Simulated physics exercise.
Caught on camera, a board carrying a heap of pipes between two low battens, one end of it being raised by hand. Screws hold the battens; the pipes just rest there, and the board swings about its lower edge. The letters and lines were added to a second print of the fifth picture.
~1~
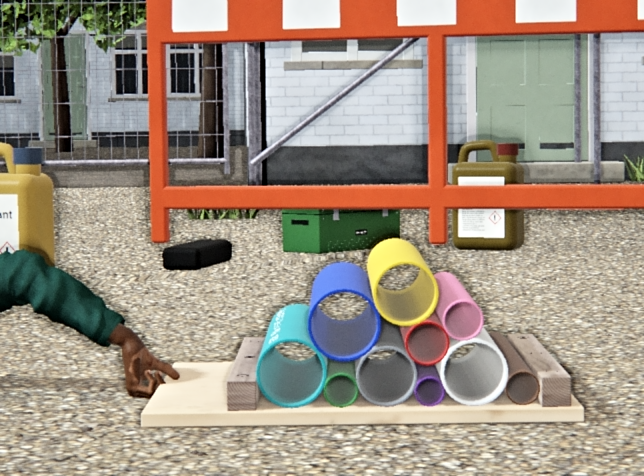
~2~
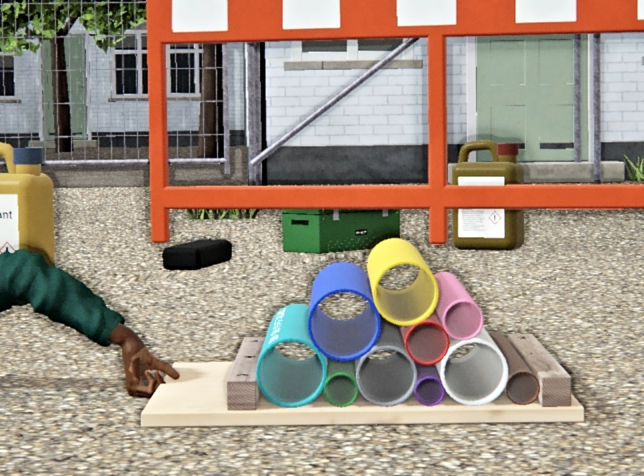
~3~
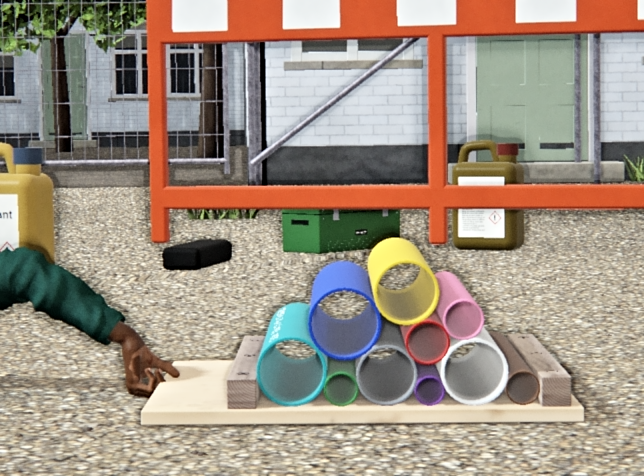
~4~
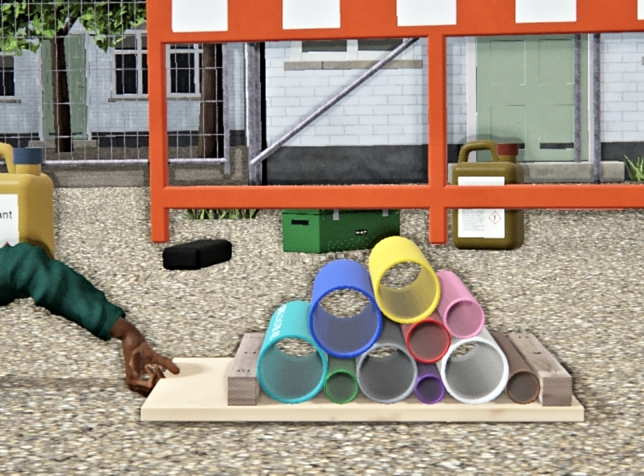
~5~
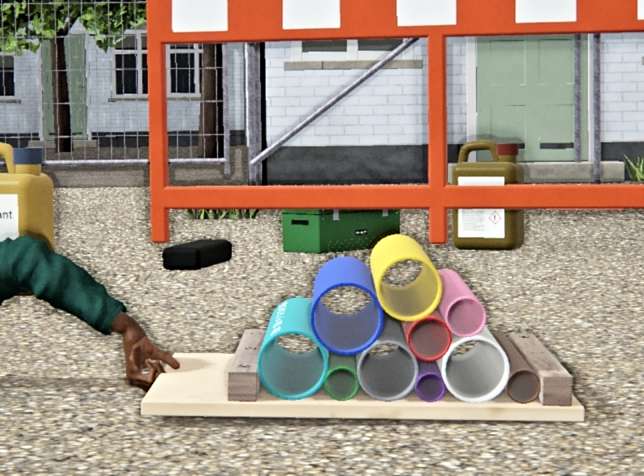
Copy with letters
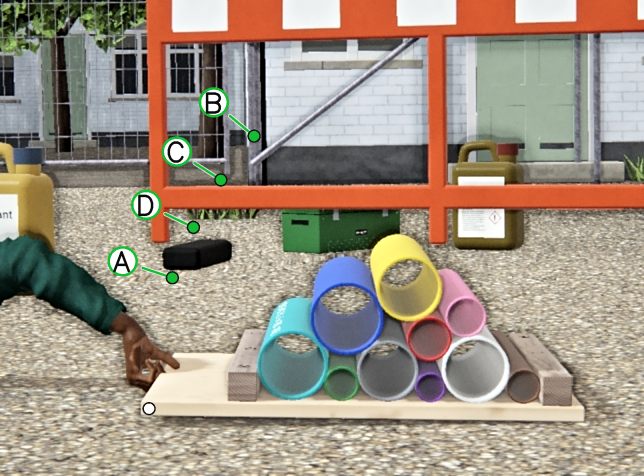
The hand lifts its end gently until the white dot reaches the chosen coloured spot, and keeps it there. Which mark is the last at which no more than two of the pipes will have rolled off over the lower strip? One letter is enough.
Mark C is as high as it can go.
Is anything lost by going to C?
Yes.
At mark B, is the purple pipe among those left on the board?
Yes, with B.
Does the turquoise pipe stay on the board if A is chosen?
Yes.
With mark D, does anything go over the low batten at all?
At D: Yes.
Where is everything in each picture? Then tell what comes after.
The first picture shows white pipe (475, 372); brown pipe (523, 388); blue pipe (344, 325).
The second picture shows blue pipe (344, 325); red pipe (427, 343).
The third picture shows board (360, 375); turquoise pipe (291, 372); green pipe (341, 389).
The fourth picture shows board (360, 373); turquoise pipe (292, 369); green pipe (341, 387).
The fifth picture shows board (361, 370); turquoise pipe (293, 365); green pipe (342, 384).
On the marked copy, A at (172, 278); B at (254, 136); C at (221, 180); D at (193, 227); the white dot at (149, 409).
Following C. Soon after the start, board at 19°.
Later, board at 34°.
In the end, board at 34°, two over the low batten (yellow, pink).
As for the rest, A one over the low batten (pink); B three over the low batten (blue, yellow, pink); D two over the low batten (yellow, pink).
